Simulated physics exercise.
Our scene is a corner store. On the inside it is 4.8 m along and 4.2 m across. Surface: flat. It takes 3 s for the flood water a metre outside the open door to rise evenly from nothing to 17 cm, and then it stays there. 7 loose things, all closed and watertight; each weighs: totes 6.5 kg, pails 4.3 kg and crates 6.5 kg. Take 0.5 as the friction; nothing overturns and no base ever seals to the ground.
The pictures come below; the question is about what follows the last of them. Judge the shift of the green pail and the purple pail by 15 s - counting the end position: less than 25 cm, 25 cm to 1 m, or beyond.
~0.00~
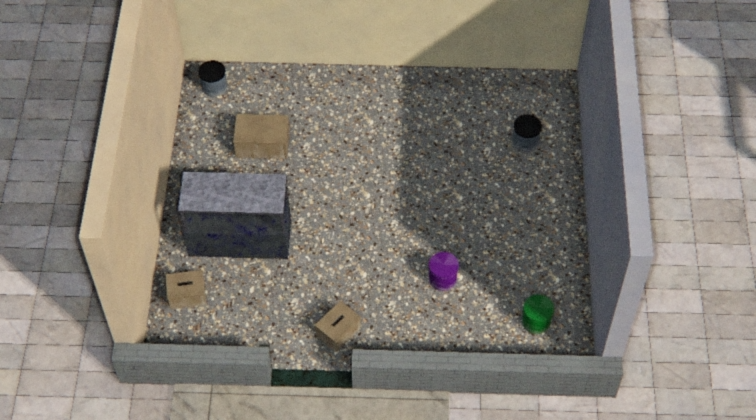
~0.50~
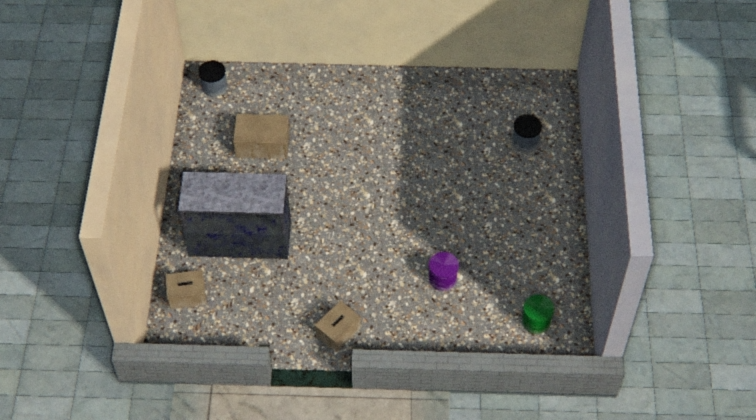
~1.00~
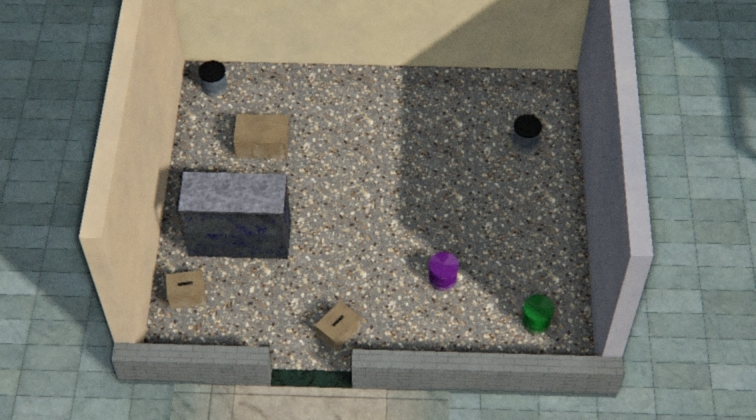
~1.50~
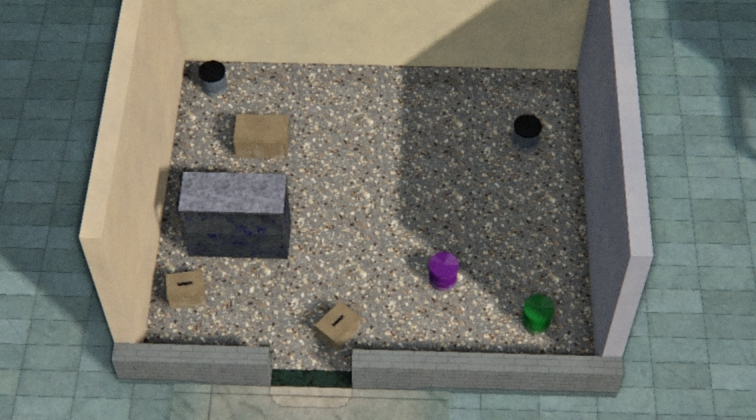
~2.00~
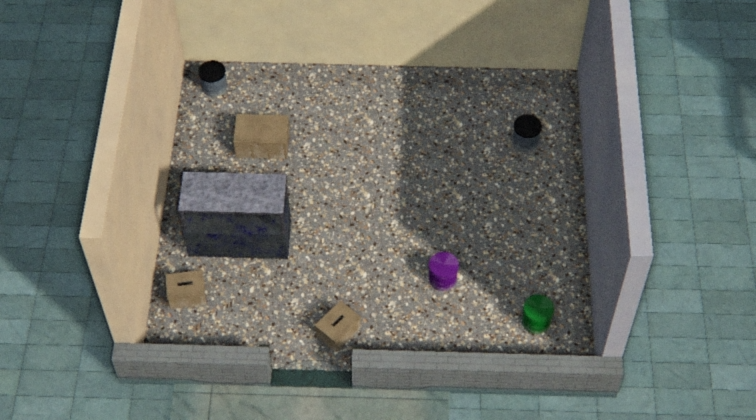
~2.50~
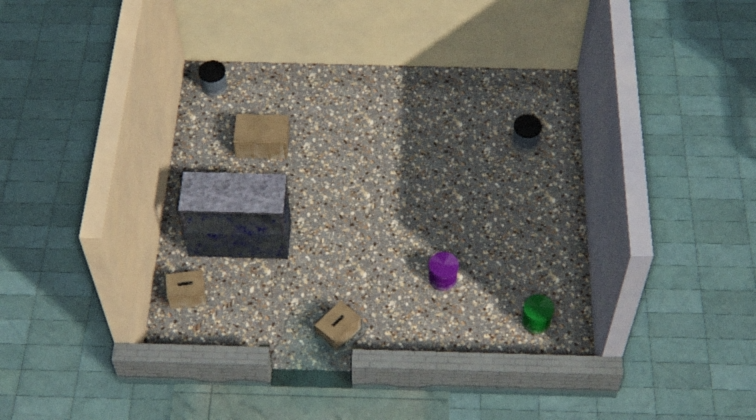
Outcome: Green pail sits tight, purple pail sits tight.
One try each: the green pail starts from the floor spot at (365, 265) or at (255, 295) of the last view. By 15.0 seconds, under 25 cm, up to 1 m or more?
Run 1 - well off; run 2 - well off.
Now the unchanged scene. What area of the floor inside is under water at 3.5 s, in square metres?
My estimate is roughly 3.0 m2.
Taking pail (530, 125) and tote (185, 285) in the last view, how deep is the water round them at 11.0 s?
Some 4 cm at the first, some 5 cm at the second.
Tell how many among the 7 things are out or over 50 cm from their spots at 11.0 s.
I make it 2 by then.
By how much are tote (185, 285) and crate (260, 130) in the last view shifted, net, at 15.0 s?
Respectively 50 and 100 centimetres.
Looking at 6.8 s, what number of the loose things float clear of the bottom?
Total: 0.
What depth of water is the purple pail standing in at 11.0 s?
Roughly 3 cm at that moment.
After 3.5 s the green pail is near (539, 308), 0.0 m from its start, aground; the purple pail is near (444, 264), 0.0 m from its start, aground; 0 afloat.
After 6.8 s the green pail is near (539, 308), 0.0 m from its start, aground; the purple pail is near (445, 264), 0.0 m from its start, aground; 0 afloat.
After 11.0 s the green pail is near (539, 308), 0.0 m from its start, aground; the purple pail is near (445, 264), 0.0 m from its start, aground; 1 afloat.
After 15.0 s the green pail is near (539, 308), 0.0 m from its start, aground; the purple pail is near (445, 264), 0.0 m from its start, aground; 3 afloat.
